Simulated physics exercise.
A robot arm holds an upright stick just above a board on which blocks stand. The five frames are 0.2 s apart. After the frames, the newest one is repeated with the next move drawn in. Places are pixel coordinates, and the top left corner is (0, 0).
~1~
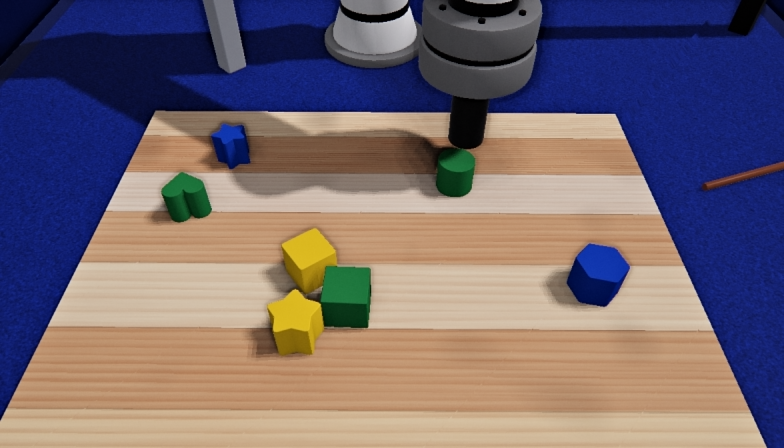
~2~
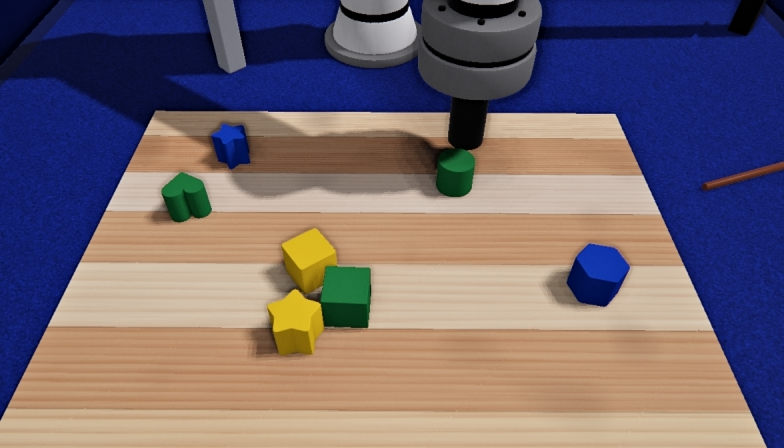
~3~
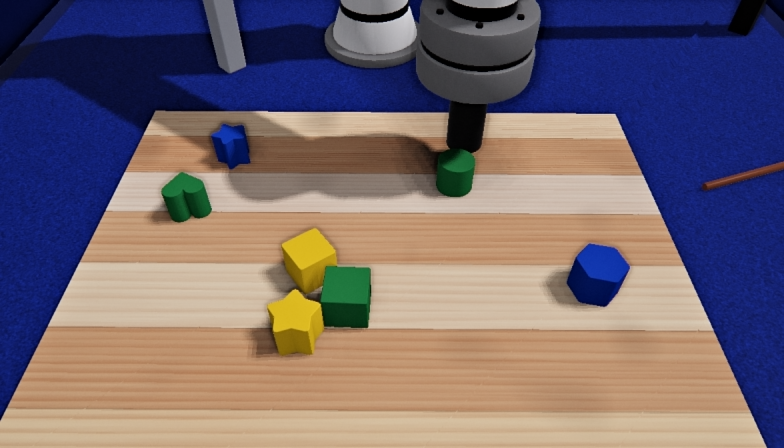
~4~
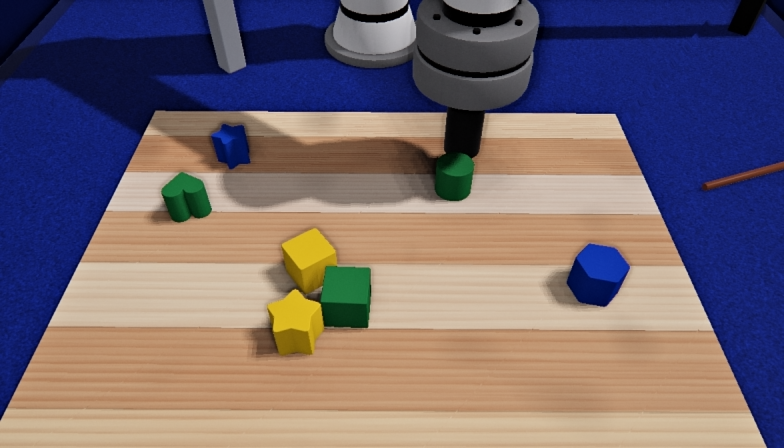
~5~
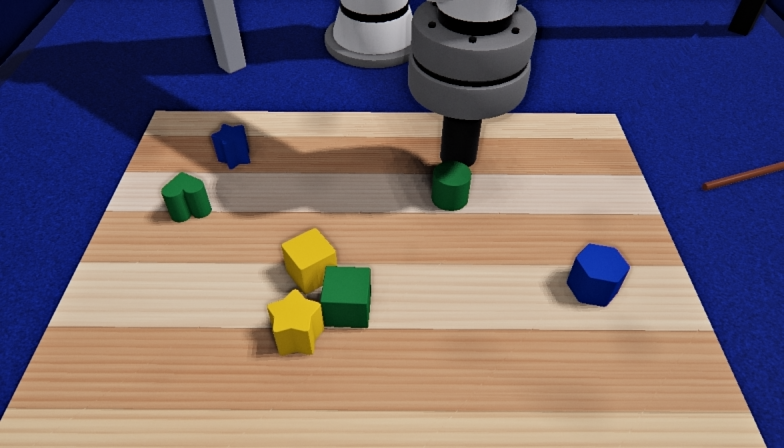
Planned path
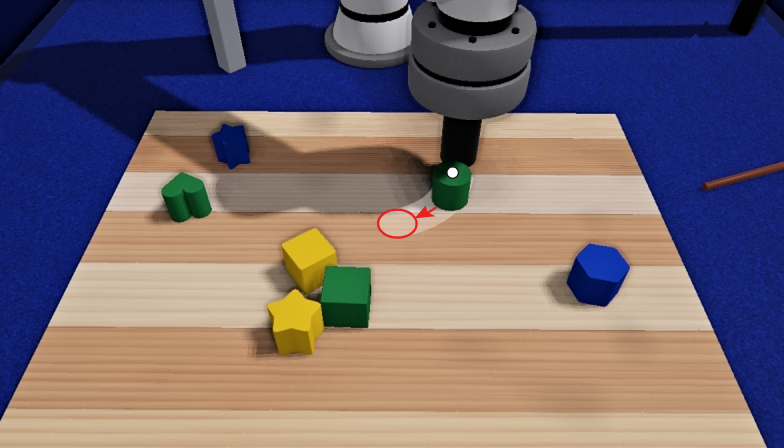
Robot arm with a black stick staying still at first, then slowly nudging a green cylinder slightly forward across a striped wooden board.
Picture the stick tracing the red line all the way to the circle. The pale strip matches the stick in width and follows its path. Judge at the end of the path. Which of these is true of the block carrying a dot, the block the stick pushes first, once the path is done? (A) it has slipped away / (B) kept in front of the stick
Option A.
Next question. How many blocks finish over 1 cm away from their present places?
Only one of them.
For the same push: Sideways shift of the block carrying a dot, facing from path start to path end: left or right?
Taking start-to-end as forward, the block's sideways shift goes to the left.
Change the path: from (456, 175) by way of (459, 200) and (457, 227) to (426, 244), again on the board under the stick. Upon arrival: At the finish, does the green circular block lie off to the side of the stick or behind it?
Going by the path, no.
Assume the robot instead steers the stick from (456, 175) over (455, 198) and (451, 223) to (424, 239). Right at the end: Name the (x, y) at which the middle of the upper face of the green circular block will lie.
(419, 244)
Drawn move, from (456, 175) through (448, 195) and (428, 213) to (397, 223); the dot is on the green circular block.
What follows on the original path. One third of the way, stick at (449, 179); green circular block at (445, 196).
Two thirds of the way, stick at (427, 196); green circular block at (435, 216).
At the end, stick at (398, 206); green circular block at (431, 220).
